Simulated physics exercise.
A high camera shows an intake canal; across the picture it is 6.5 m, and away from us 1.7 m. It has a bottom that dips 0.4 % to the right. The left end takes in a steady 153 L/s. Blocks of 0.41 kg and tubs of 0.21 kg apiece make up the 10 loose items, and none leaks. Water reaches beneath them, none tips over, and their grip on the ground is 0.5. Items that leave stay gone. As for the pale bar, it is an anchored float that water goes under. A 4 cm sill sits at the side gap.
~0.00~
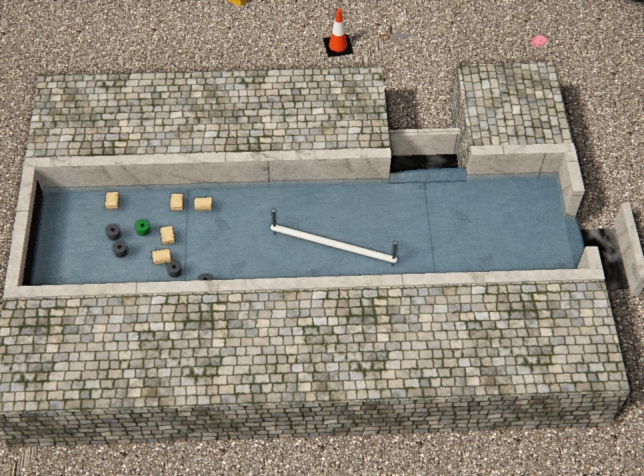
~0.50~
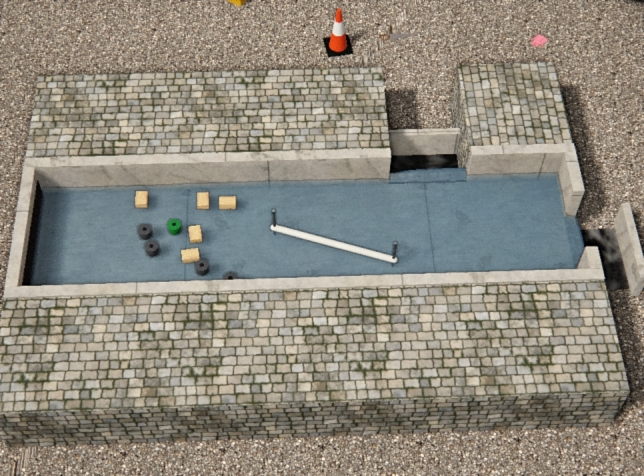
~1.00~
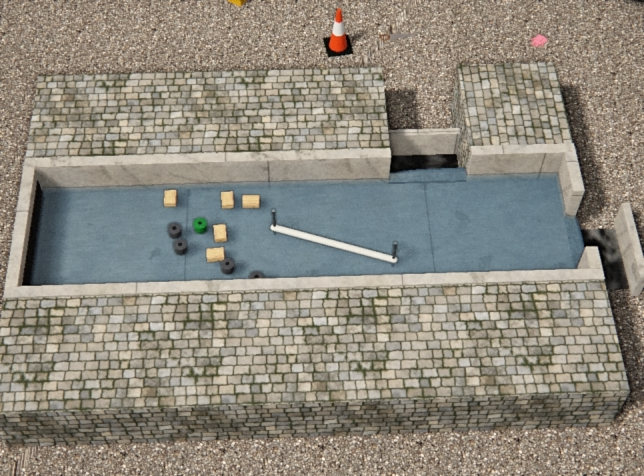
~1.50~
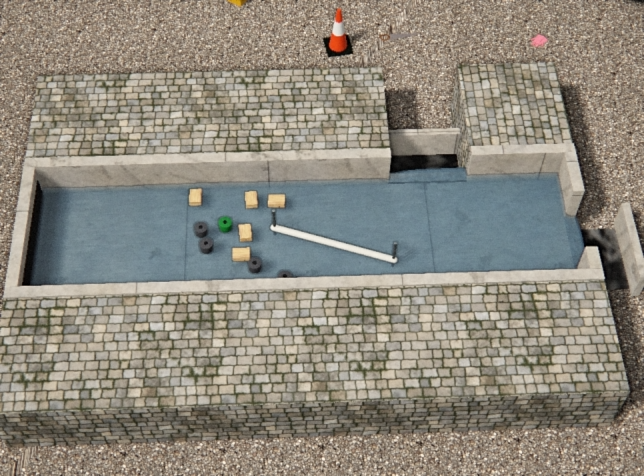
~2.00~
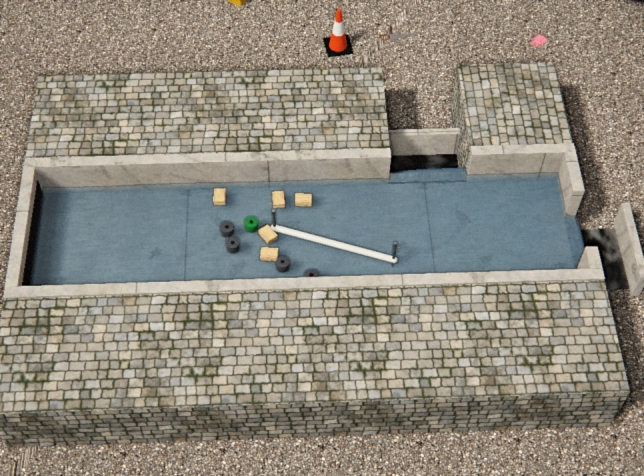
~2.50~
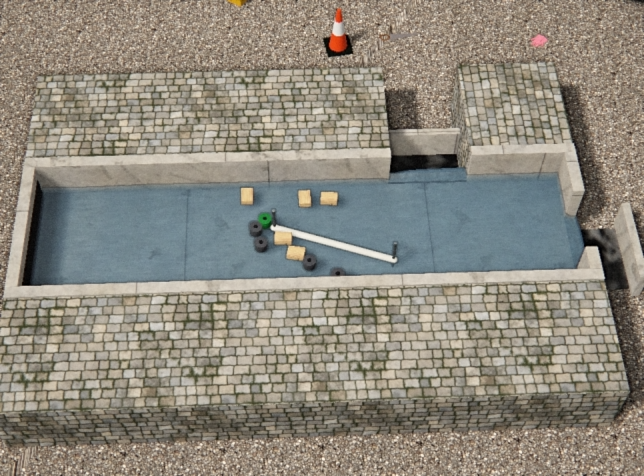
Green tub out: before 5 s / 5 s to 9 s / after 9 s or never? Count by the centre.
In the window 5 s to 9 s.
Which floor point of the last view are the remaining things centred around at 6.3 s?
Roughly at (430, 266).
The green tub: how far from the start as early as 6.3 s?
Around 350 centimetres.
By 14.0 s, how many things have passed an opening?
I count 10 by that time.
After 3.5 s the green tub is near (289, 208), 1.8 m from its start, afloat; 0 of 10 are out; 10 afloat.
After 6.3 s the green tub is near (412, 187), 3.3 m from its start, afloat; 3 of 10 are out; 7 afloat.
After 10.0 s the green tub has gone out (at 7.2 s); 5 of 10 are out; 5 afloat.
After 14.0 s the green tub has gone out (at 7.2 s); 10 of 10 are out; 0 afloat.
